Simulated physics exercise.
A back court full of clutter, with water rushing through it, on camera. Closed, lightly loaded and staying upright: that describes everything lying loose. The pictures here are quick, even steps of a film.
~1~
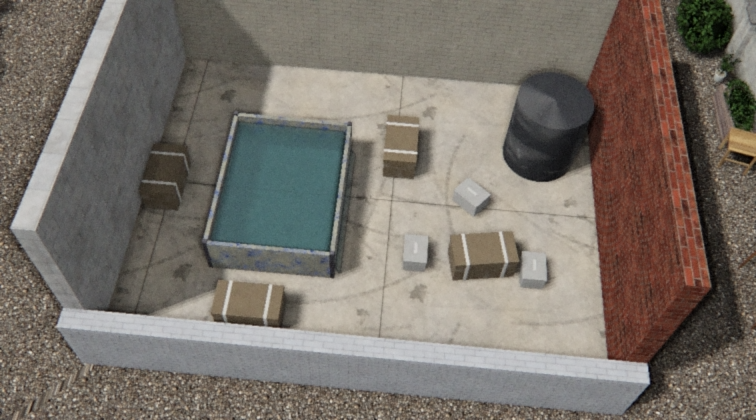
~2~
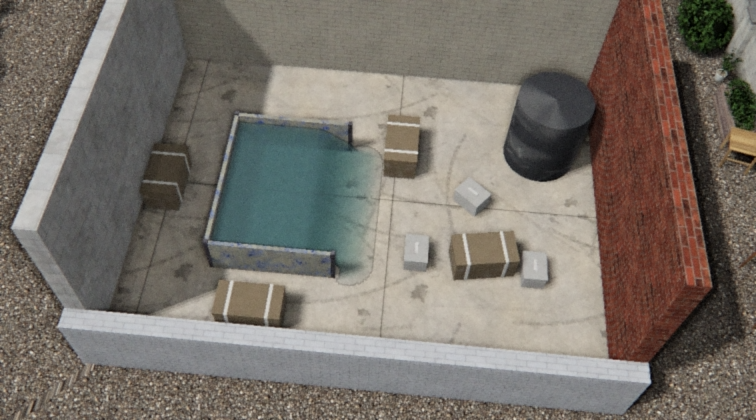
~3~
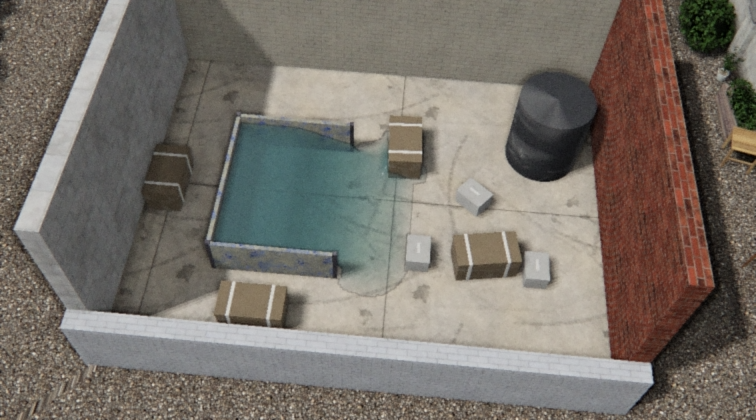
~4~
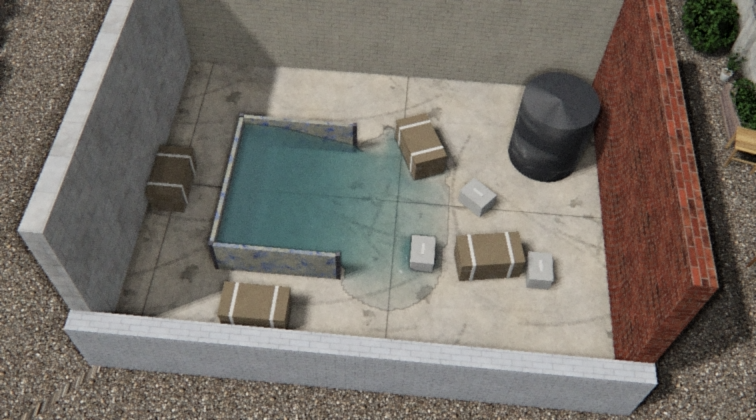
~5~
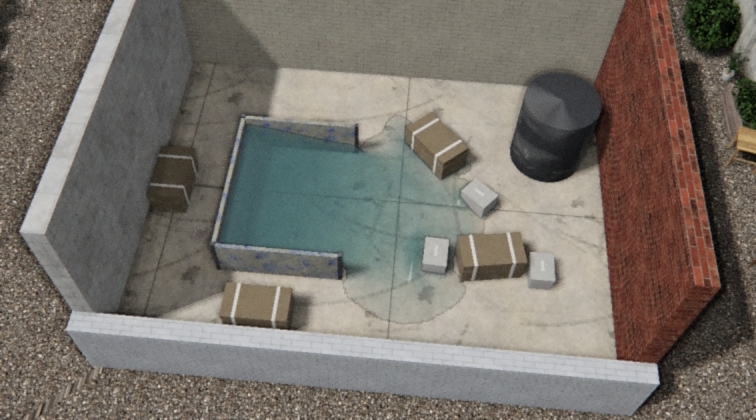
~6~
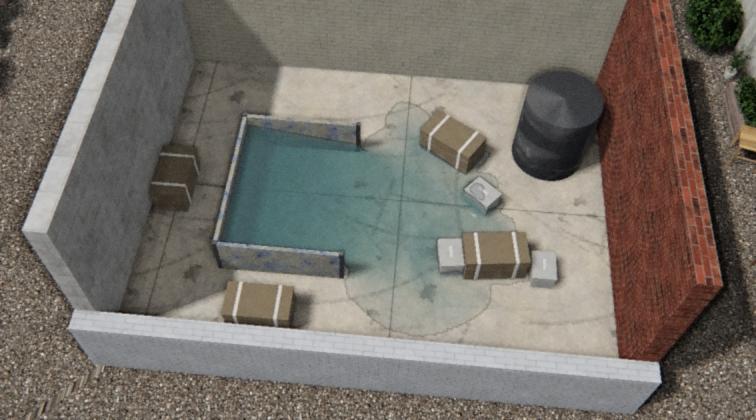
Water rushed out of the open right side of a walled pool and spread across the concrete court, turning a strapped brown box and pushing it rightward, then sliding a small pale box the same way.
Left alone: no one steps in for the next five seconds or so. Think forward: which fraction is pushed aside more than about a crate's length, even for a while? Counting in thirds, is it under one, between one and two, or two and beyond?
In thirds: Two or beyond.
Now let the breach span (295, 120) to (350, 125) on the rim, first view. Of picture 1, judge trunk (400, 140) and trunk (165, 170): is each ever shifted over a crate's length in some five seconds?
Taking them in turn, the first never got there and the second got that far.
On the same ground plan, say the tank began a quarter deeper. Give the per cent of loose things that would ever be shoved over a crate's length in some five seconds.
90 % or so.
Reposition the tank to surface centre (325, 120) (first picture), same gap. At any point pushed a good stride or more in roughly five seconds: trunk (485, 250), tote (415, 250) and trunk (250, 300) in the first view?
Item one travelled far enough, item two not displaced far, item three not displaced far.
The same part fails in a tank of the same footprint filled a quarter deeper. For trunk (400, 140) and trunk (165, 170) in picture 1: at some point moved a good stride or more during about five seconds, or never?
First one: Travelled that far, second one: Stayed within that.
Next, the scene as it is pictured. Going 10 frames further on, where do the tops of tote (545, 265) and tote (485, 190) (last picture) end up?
The first top is near (581, 277) and the second near (592, 179).
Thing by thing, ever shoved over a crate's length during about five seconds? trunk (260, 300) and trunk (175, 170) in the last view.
Answer in sequence: A shorter distance; a shorter distance.
A moment on, 1 of 7 are well off their spots; 0 afloat.
Next, 4 of 7 are well off their spots; 3 afloat.
Later, 5 of 7 are well off their spots; 5 afloat.
In the end, 5 of 7 are well off their spots, and 5 have been at some point; 3 afloat.
